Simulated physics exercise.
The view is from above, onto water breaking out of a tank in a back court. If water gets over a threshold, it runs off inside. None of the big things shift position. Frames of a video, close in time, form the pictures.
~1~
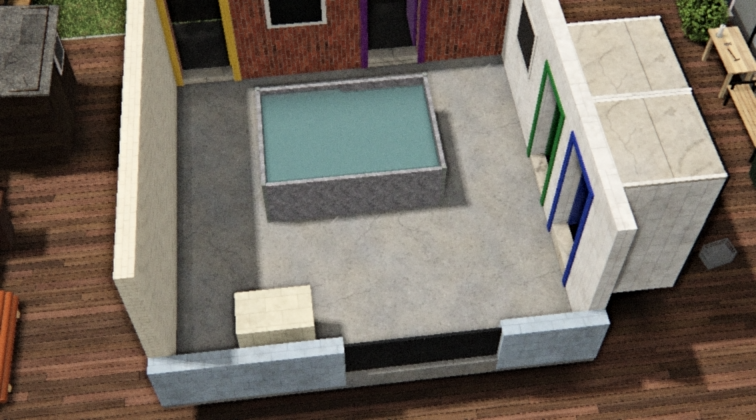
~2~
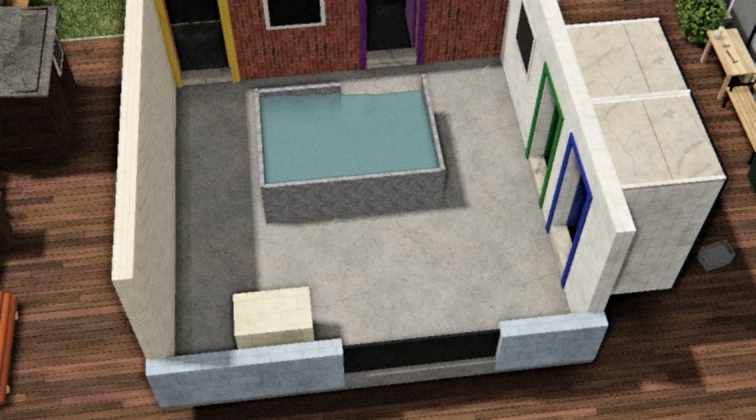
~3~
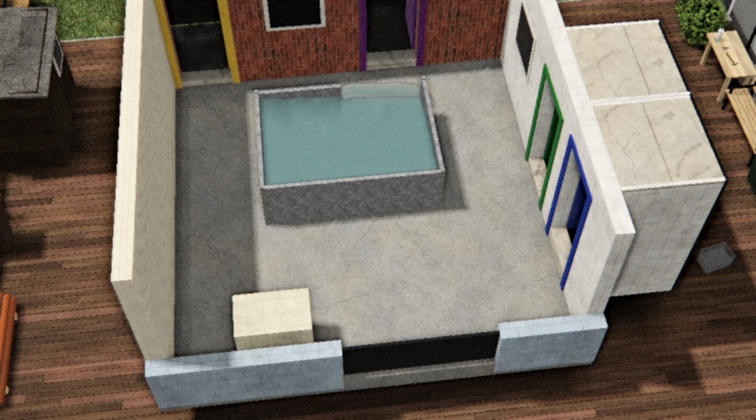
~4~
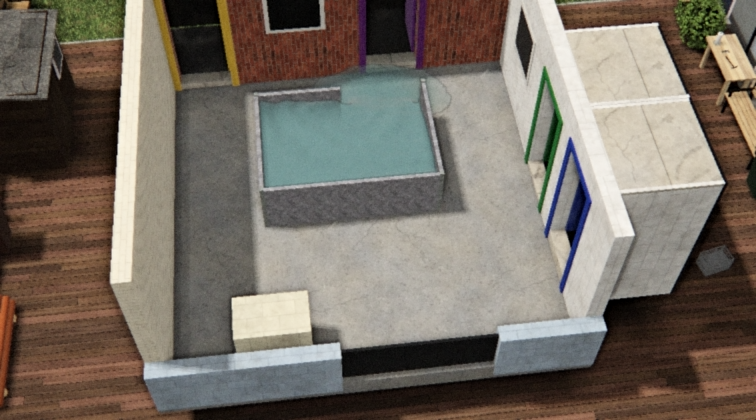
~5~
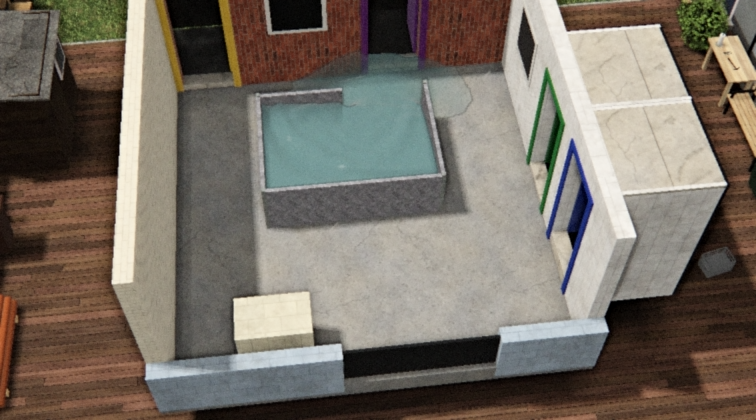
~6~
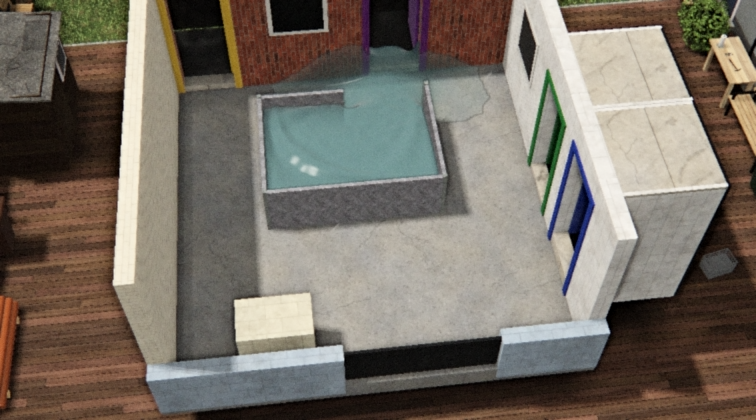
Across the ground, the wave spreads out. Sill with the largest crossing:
Purple.
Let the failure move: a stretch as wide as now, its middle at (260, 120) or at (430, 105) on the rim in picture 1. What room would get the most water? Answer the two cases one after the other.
I'd say the yellow door for the first and the green one for the second.
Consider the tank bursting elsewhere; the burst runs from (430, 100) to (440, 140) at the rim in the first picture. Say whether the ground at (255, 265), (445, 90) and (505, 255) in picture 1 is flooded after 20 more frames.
Taking them in the order you gave, I'd call them spared, sodden and sodden.
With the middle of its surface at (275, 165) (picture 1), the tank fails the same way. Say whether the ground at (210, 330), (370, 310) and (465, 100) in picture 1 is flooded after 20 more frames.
One after the other: Awash, not flooded, wet.
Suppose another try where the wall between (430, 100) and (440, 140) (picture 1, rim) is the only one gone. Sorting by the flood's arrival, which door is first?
That would be the green door, I reckon.
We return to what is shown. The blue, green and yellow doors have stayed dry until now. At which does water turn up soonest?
The yellow one.
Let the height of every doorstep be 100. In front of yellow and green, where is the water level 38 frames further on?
Near 140 per cent and 70 per cent, respectively.
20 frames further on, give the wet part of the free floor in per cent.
About 75 percent.
A moment on, water covers 20 % of the floor; yellow door wet at the sill, nothing in, blue door not reached, green door not reached, purple door a lot in.
Next, water covers 35 % of the floor; yellow door wet at the sill, nothing in, blue door not reached, green door wet at the sill, nothing in, purple door a lot in.
Then, water covers 75 % of the floor; yellow door some in, blue door wet at the sill, nothing in, green door wet at the sill, nothing in, purple door a lot in.
Later, water covers 95 % of the floor; yellow door some in, blue door wet at the sill, nothing in, green door wet at the sill, nothing in, purple door a lot in.
In the end, water covers 95 % of the floor; yellow door a lot in, blue door wet at the sill, nothing in, green door wet at the sill, nothing in, purple door a lot in; the purple door has let in the most.
